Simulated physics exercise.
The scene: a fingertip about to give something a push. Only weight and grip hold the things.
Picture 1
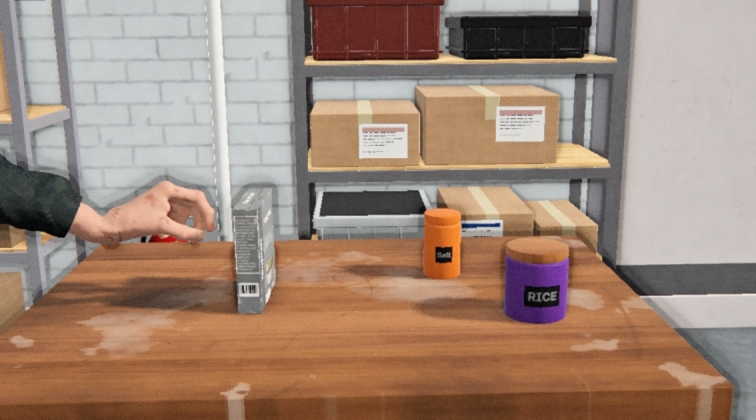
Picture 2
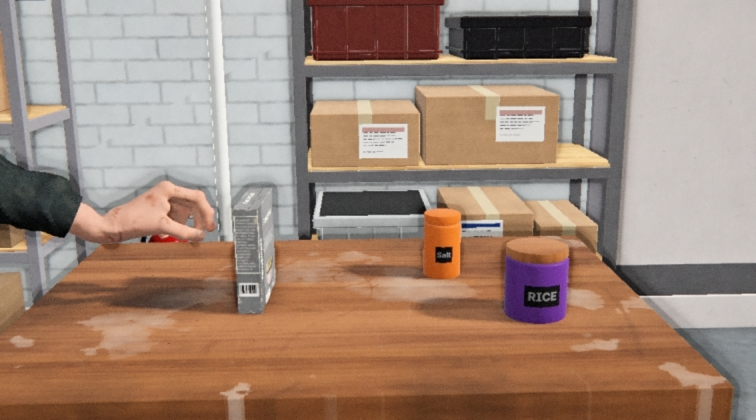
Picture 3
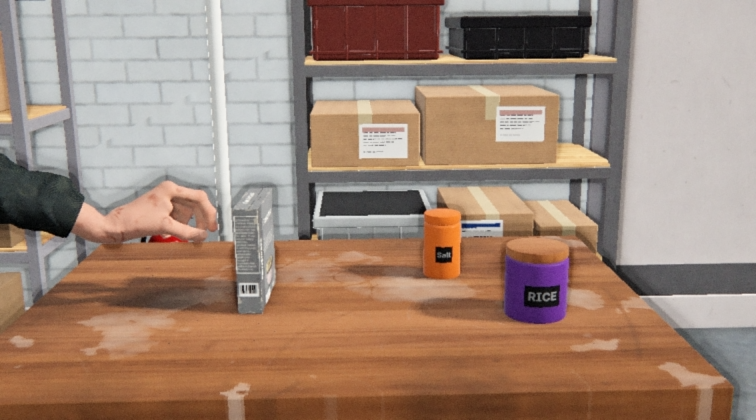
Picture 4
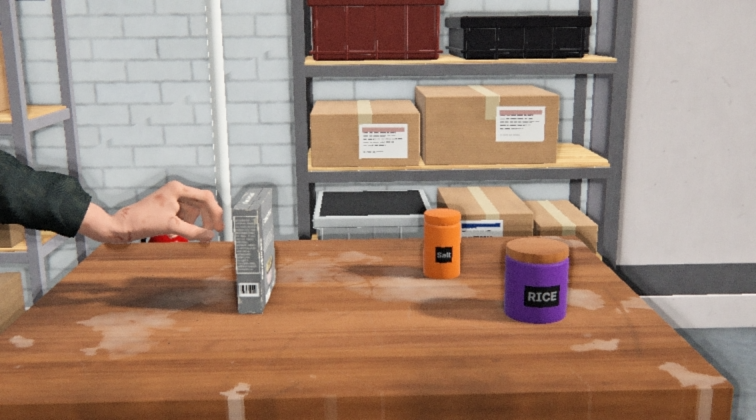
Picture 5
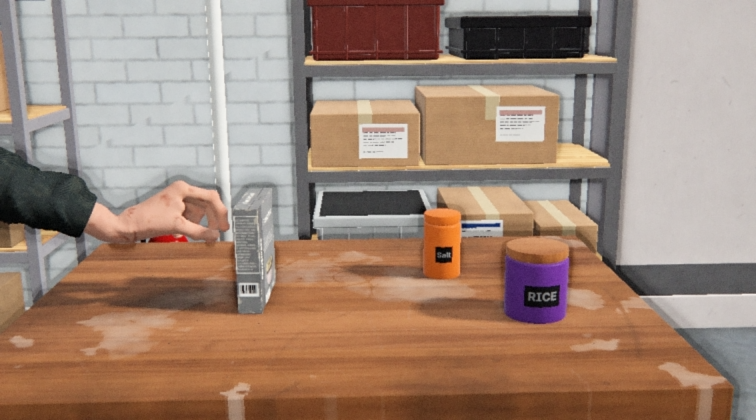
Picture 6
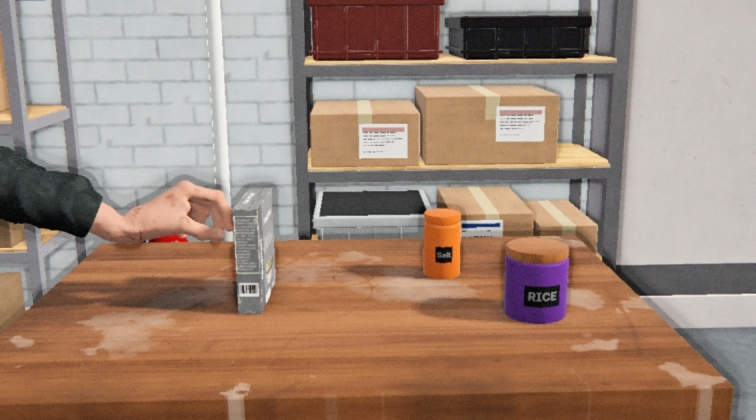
At first, a hand in a dark sleeve hovers at the left, its fingers curled near a grey packet standing on a worn wooden table, with an orange container and a purple rice jar to the right. The hand then edges slightly rightward, closer to the packet, while everything else stays still.
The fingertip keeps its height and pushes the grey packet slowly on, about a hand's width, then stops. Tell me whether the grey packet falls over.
The grey packet tips over.
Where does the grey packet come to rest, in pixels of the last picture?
Near (328, 286).
Then, 0.30 s after the last picture, grey packet tipped 11° from how it was near (266, 247).
Then, 0.60 s after the last picture, grey packet tipped 60° from how it was near (308, 263).
Then, 0.70 s after the last picture, grey packet on its side near (326, 282).
Then, 0.80 s after the last picture, grey packet on its side near (328, 286).
At rest, tipped over on the table, grey packet. Seen from the same camera at the end, grey packet near (328, 286).
